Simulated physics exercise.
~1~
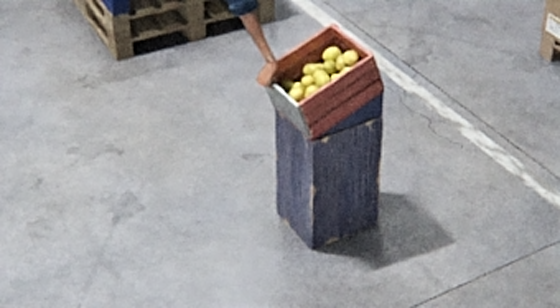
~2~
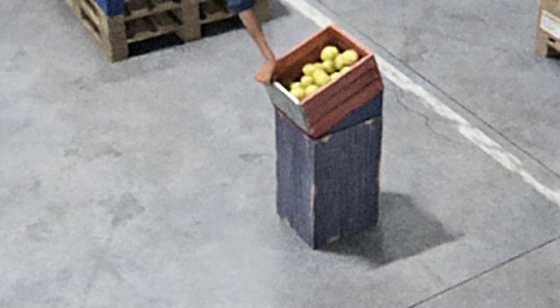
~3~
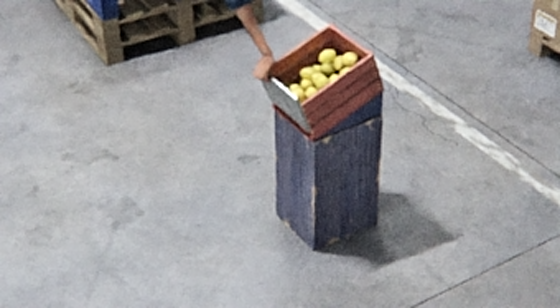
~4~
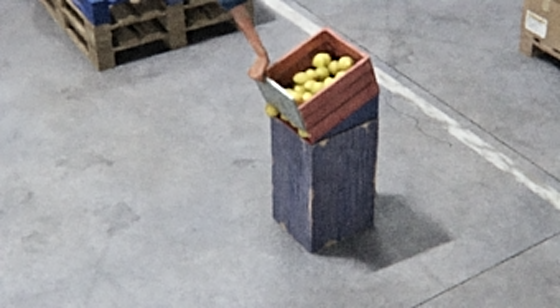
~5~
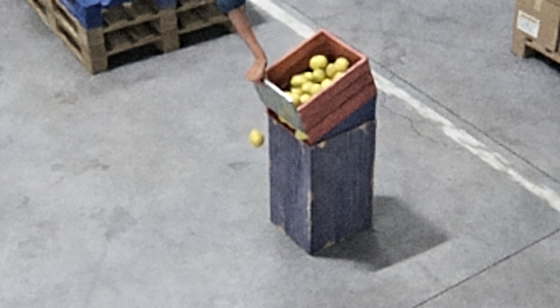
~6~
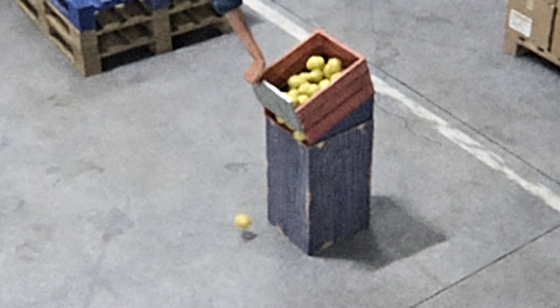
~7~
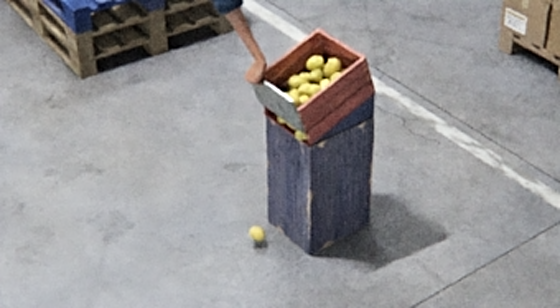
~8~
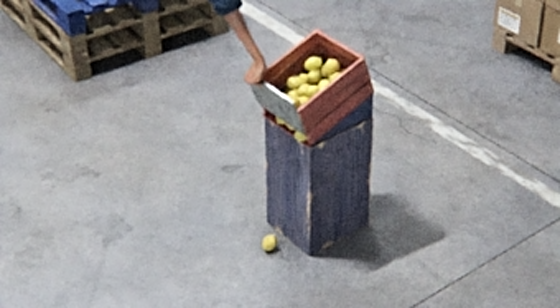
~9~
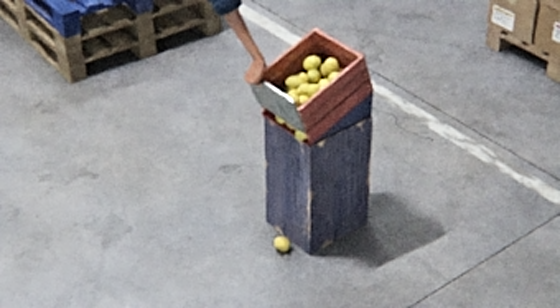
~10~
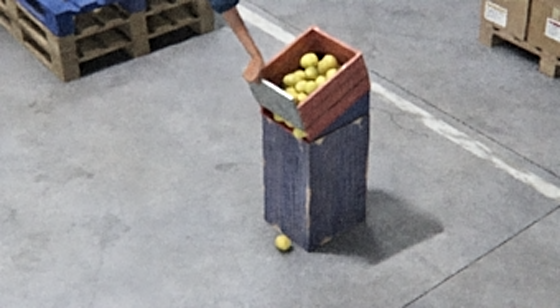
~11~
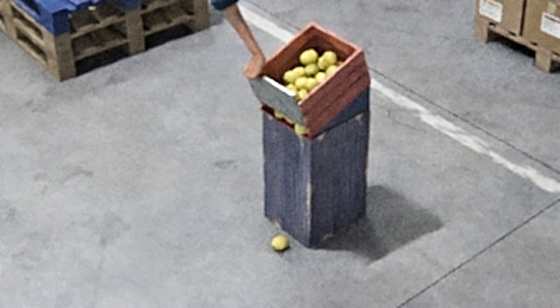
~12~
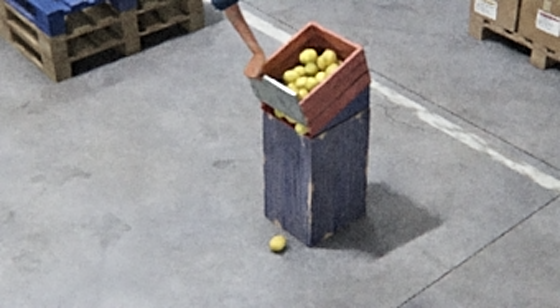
At first, a red wooden box of yellow lemons sits tilted down to the left on a dark, worn stand, while a hand holds the grey gate at its lower end. The gate shifts slightly, and lemons show at the gap beneath it. One lemon slips out, drops past the left side of the stand and lands on the concrete floor. It then rolls right, towards the foot of the stand, and settles near its base. The hand stays on the gate, and the other lemons remain in the box as the view drifts gently.
